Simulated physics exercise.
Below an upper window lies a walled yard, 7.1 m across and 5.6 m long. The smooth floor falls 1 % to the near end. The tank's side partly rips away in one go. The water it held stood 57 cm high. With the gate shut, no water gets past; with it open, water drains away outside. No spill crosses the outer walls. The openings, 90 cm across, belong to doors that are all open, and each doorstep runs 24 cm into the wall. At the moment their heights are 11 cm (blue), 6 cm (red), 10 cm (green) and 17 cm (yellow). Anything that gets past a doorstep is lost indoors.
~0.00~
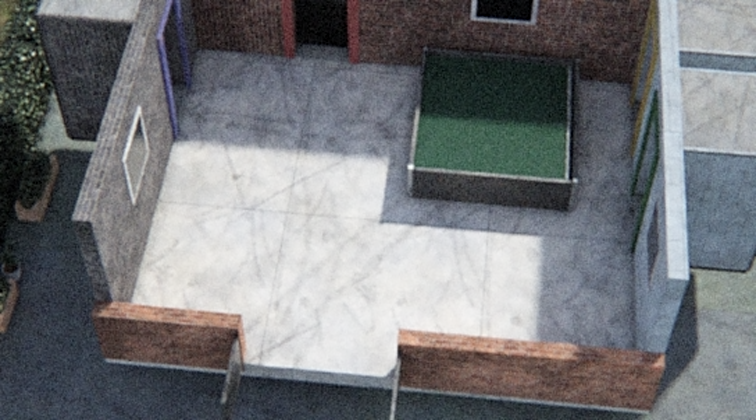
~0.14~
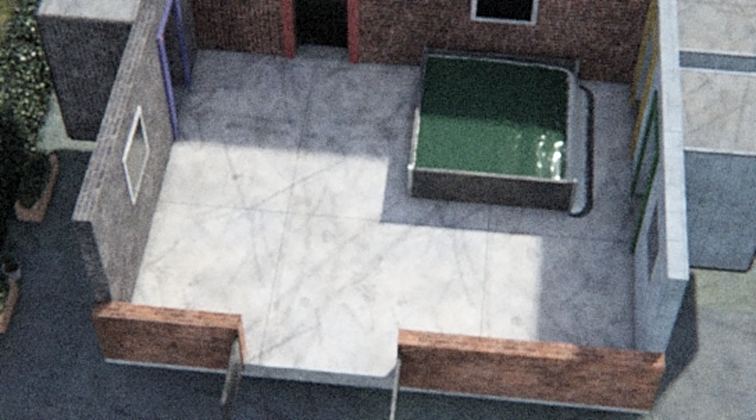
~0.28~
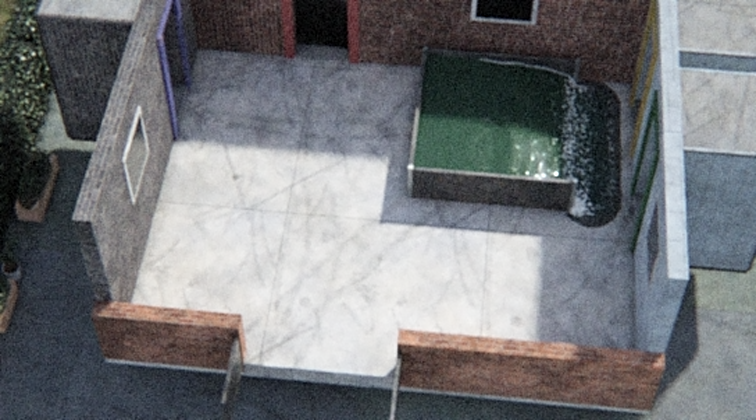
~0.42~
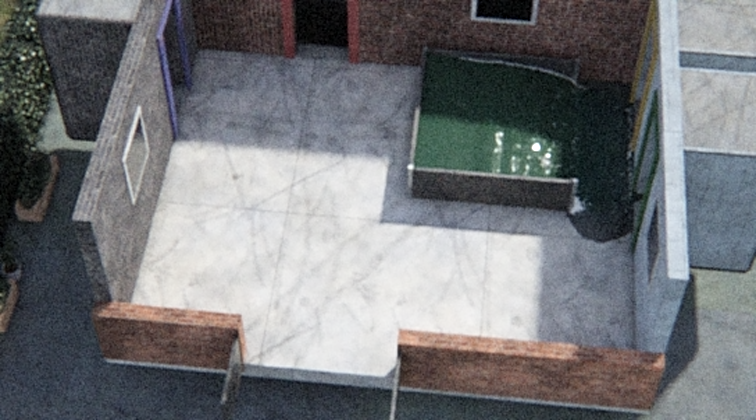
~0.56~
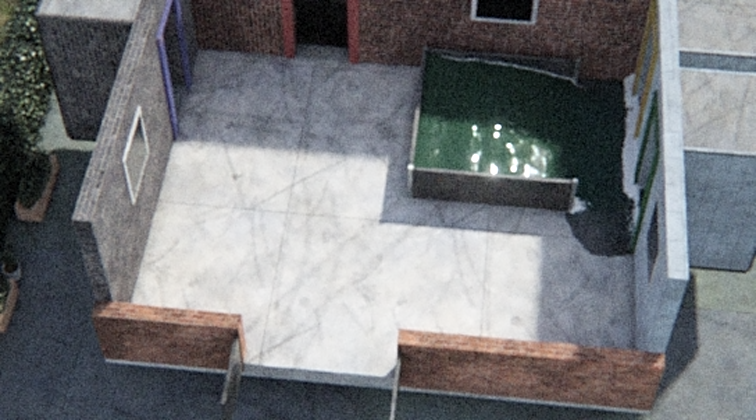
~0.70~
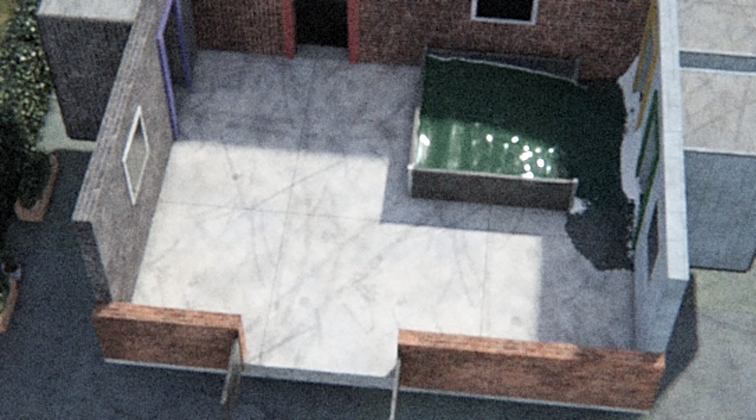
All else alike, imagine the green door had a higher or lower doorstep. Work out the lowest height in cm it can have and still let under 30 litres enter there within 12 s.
The lowest such height is roughly 29 cm.
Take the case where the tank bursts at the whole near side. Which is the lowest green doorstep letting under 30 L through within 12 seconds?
About 8.0 centimetres.
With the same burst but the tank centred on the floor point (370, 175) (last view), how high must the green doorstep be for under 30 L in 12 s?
It must be around 28 cm tall.
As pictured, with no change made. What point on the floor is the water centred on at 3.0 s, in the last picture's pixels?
Centre estimate: (542, 166) px, approximately.
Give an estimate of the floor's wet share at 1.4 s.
About 10 per cent.
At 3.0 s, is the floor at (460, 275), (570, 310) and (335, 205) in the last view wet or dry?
In order: Untouched, soaked, untouched.
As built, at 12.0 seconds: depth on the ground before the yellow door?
About 8.0 centimetres.
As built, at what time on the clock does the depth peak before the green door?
1.6 s.
After 1.4 s water covers 10 % of the floor, deepest (44 cm) near (606, 124); 28 cm at the green door, 79 litres in over its 10 cm doorstep.
After 3.0 s water covers 25 % of the floor, deepest (30 cm) near (629, 126); 22 cm at the green door, 250 litres in over its 10 cm doorstep.
After 12.0 s water covers 90 % of the floor, deepest (11 cm) near (631, 384); 8 cm at the green door, 358 litres in over its 10 cm doorstep.
At the green door as built, the water arrived by 0.5 s and peaked near 28 cm at 1.6 s.
With a doorstep of 24 cm, 69 litres would have come in within the 12 s; with 32.5 cm, 14 litres. So under 30 litres takes about 29 cm.
